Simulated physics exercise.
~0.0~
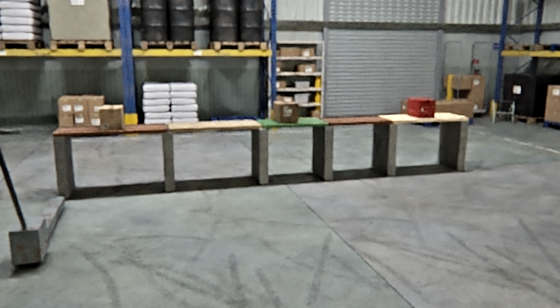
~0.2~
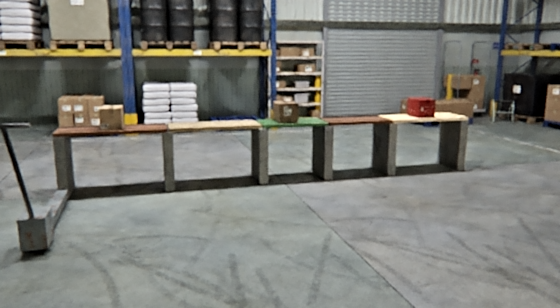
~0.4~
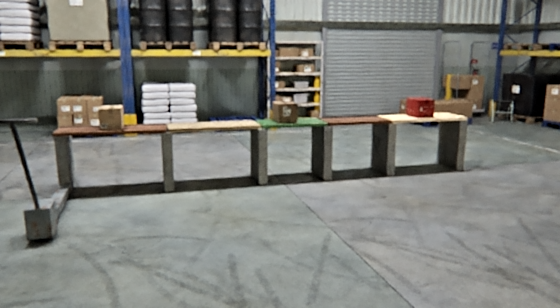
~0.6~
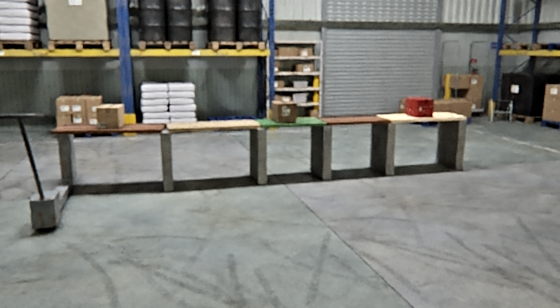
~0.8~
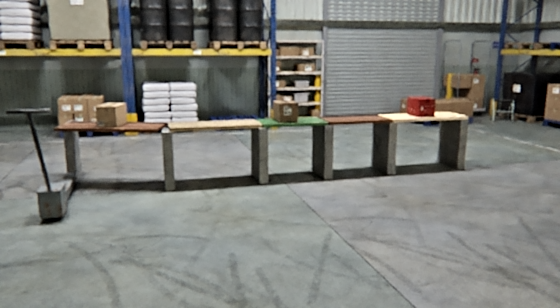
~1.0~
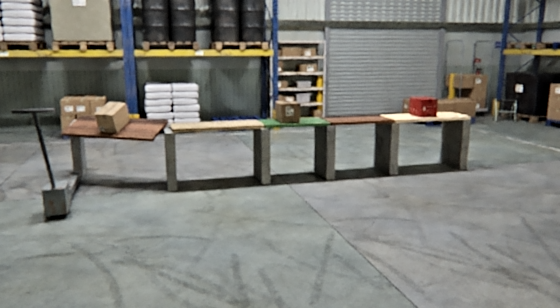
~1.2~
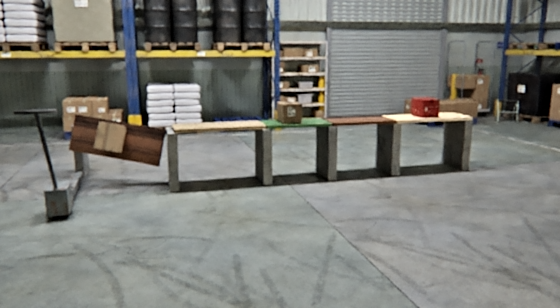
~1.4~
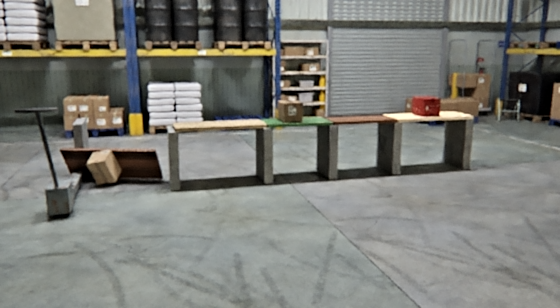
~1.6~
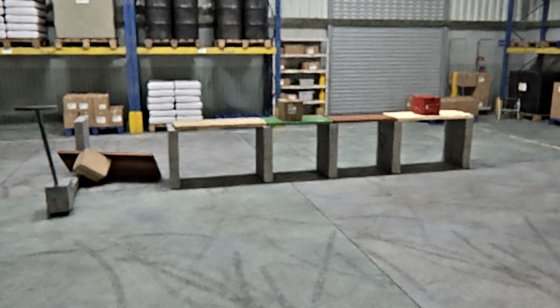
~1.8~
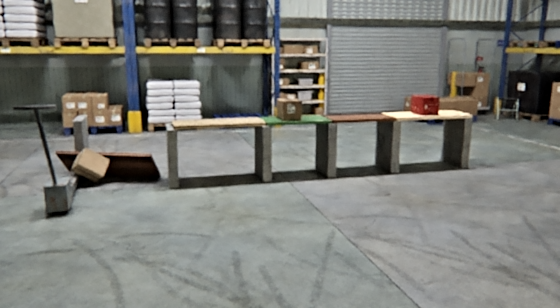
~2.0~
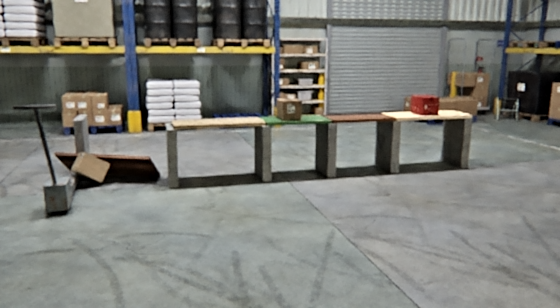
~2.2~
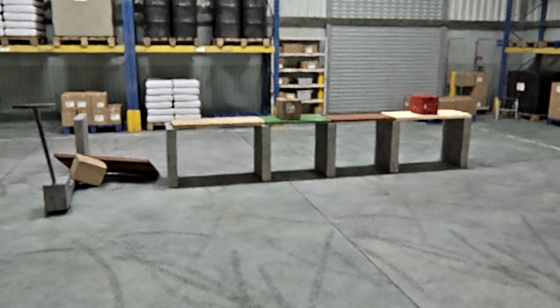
Floor jack pushing into the left end of a row of boards, the end board and a carton dropping, the rest standing.
